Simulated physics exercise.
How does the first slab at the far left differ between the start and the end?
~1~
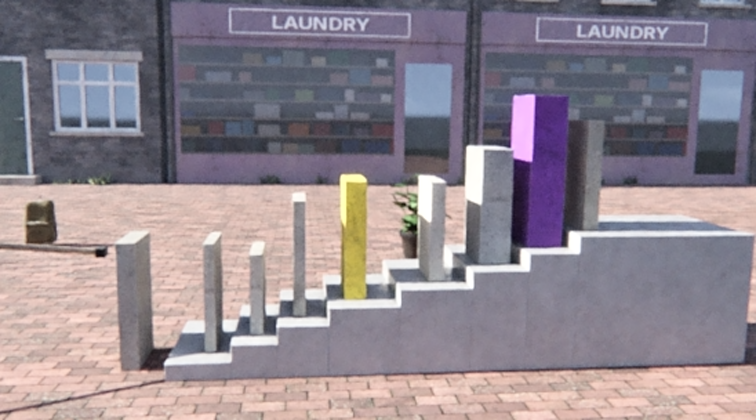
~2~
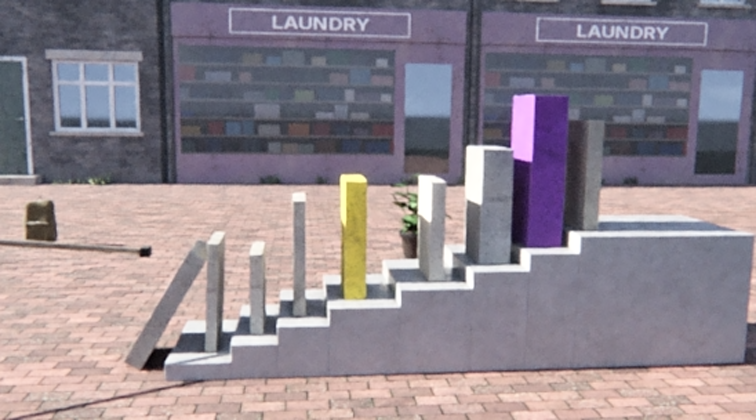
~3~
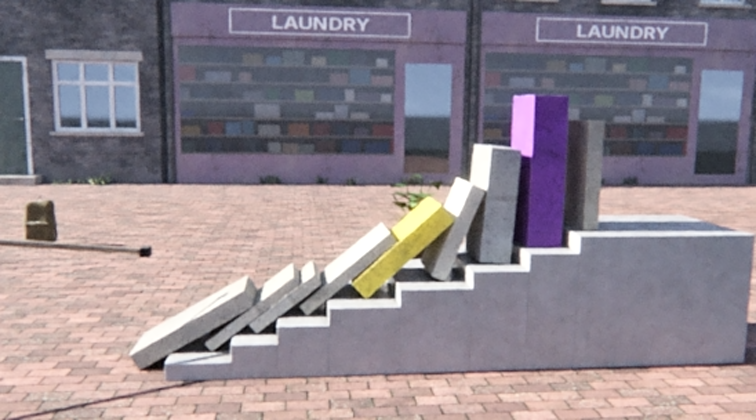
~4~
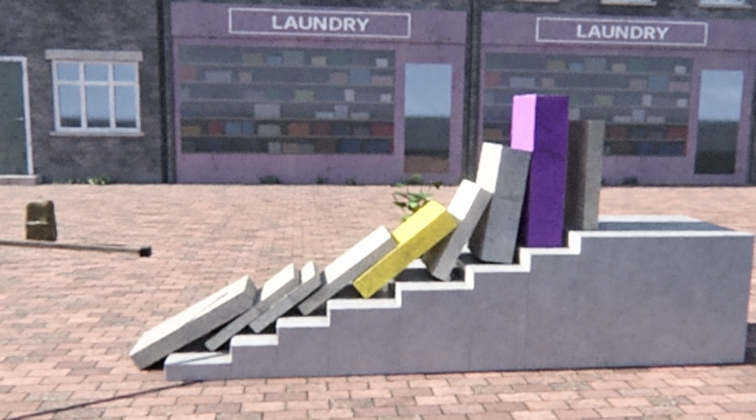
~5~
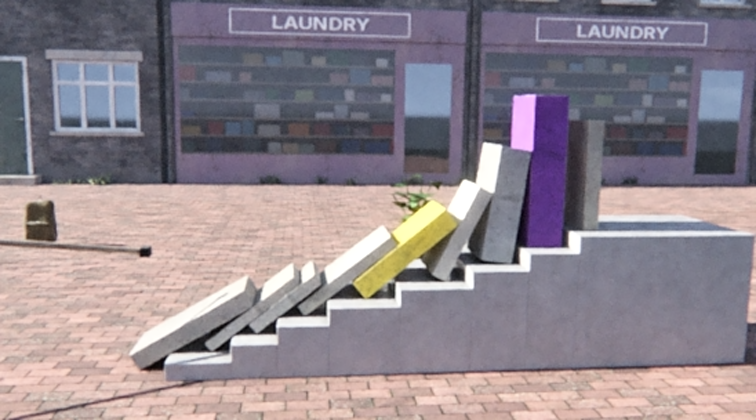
At the start it stands upright at the foot of the steps. By the end it has toppled to the right and lies on its side, sloping up over the lowest steps.
